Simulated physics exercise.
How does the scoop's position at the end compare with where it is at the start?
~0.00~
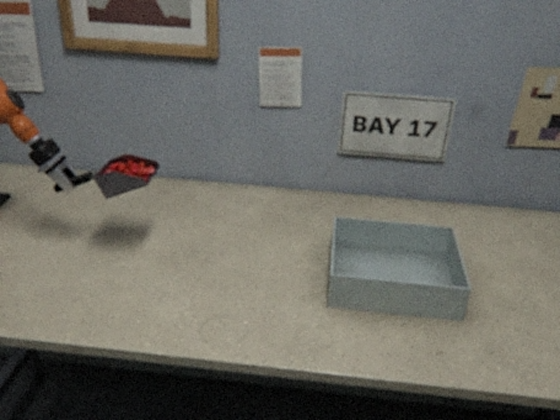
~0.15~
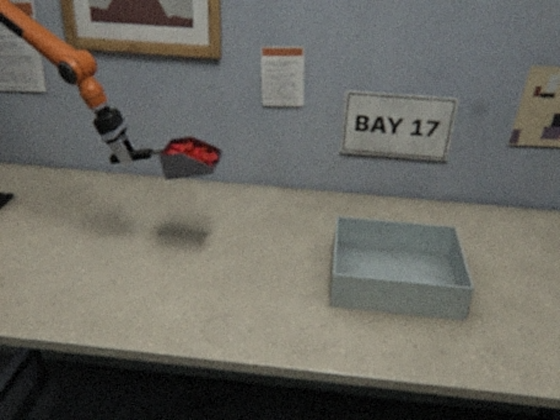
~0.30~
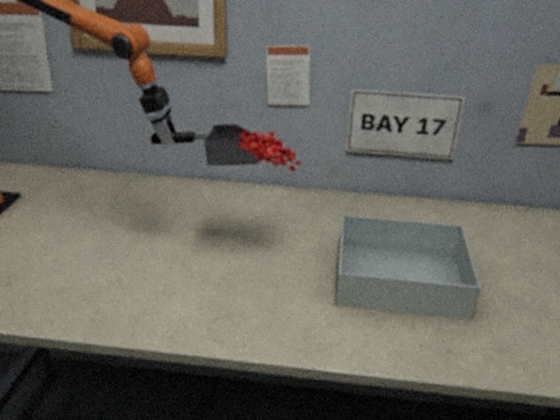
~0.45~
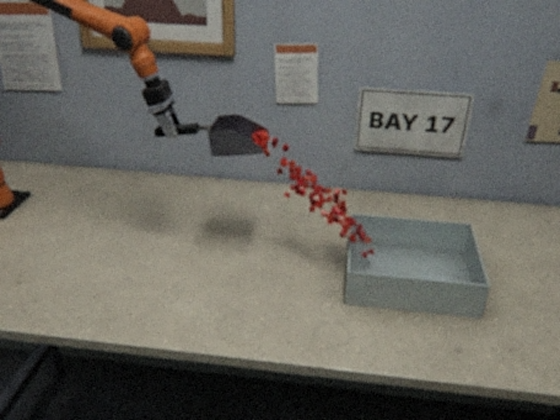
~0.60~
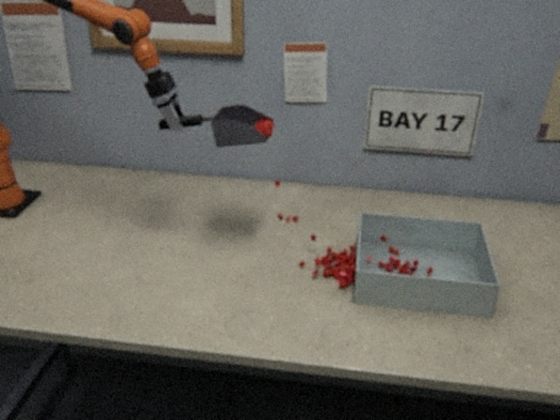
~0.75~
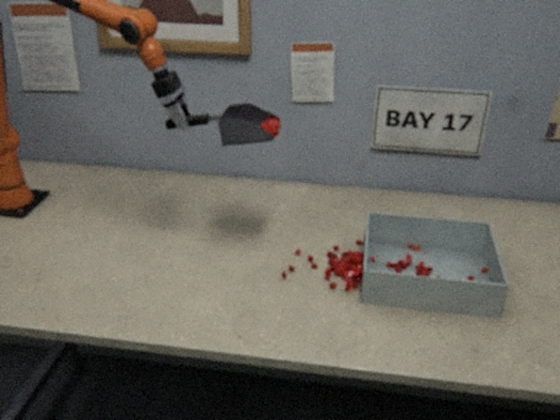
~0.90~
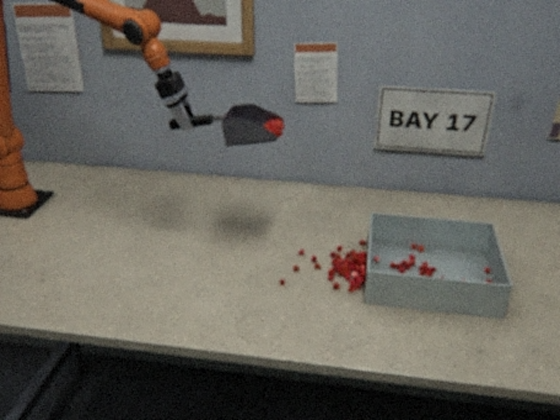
At the end the scoop is farther to the right and higher up than at the start, when it is near the left edge of the view.
An orange arm swings a scoop right, throwing red bits mostly beside the box, some inside.
